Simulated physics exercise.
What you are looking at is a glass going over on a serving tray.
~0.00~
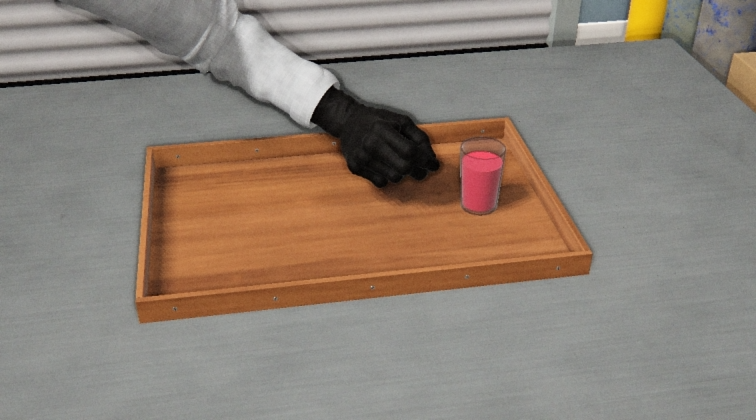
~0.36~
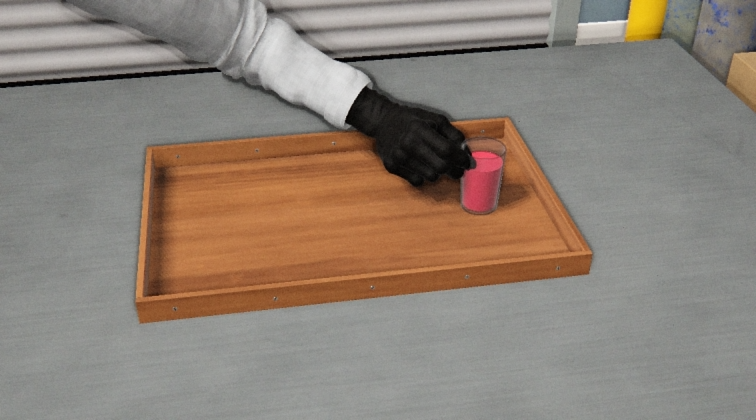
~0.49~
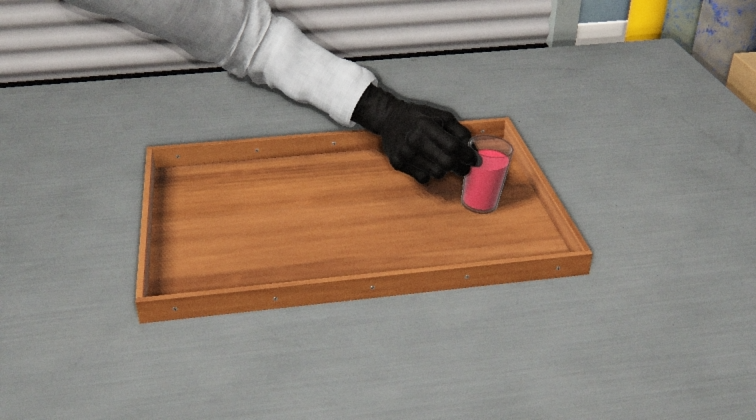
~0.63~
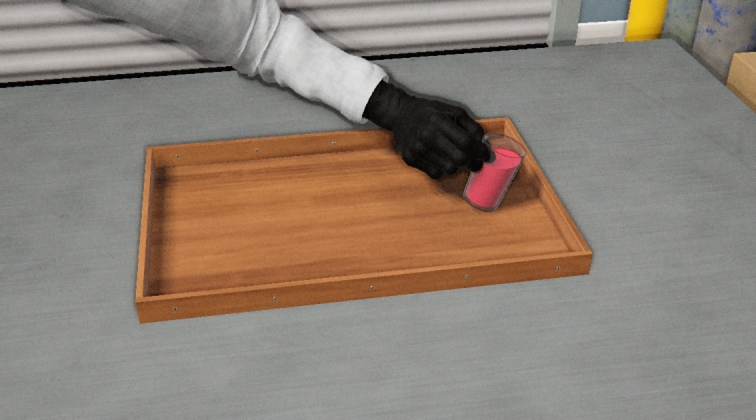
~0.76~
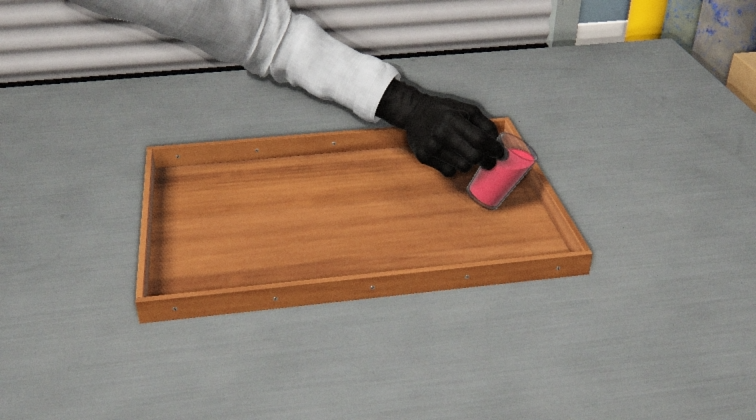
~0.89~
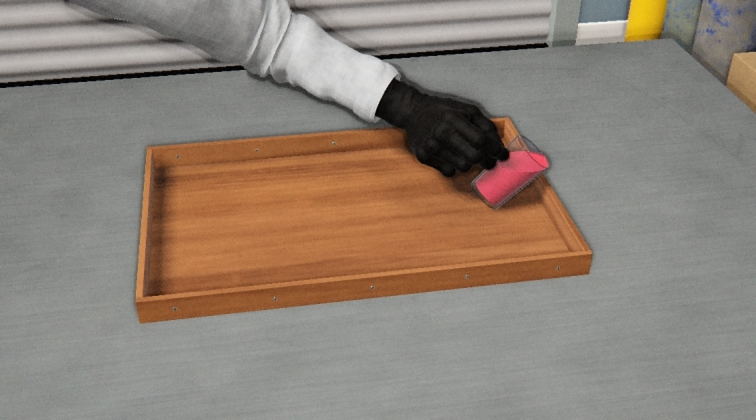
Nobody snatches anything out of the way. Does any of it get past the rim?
I expect the tray will fail to catch the spill.
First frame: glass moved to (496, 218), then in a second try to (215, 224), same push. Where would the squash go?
At the first place it wets the top as well, at the second it keeps within the tray.
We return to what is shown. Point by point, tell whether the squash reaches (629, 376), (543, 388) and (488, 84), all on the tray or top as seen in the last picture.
Starting from the first: Never touched, then never touched, finally never touched.
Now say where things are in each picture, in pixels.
In the first frame, it stands upright; glass (481, 175) about three quarters full; tray (373, 273).
In the second frame, fingers against its side; glass about three quarters full, surface at (482, 162).
In the third frame, fingers against its side; glass (486, 173) about three quarters full.
In the fourth frame, fingers against its side; glass about three quarters full, surface at (499, 159); tray (373, 273).
In the fifth frame, fingers against its side; glass (502, 171) tipped 30°.
In the sixth frame, it is falling; glass (510, 172) tipped 40°.
After 1.5 s, the glass lies across the rim; the puddle covers about as much as a plate; it spreads outside the tray.
After 2.2 s, the puddle covers about as much as a tray; it spreads outside the tray.
After 3.6 s, the puddle covers about as much as a tray; it spreads outside the tray.
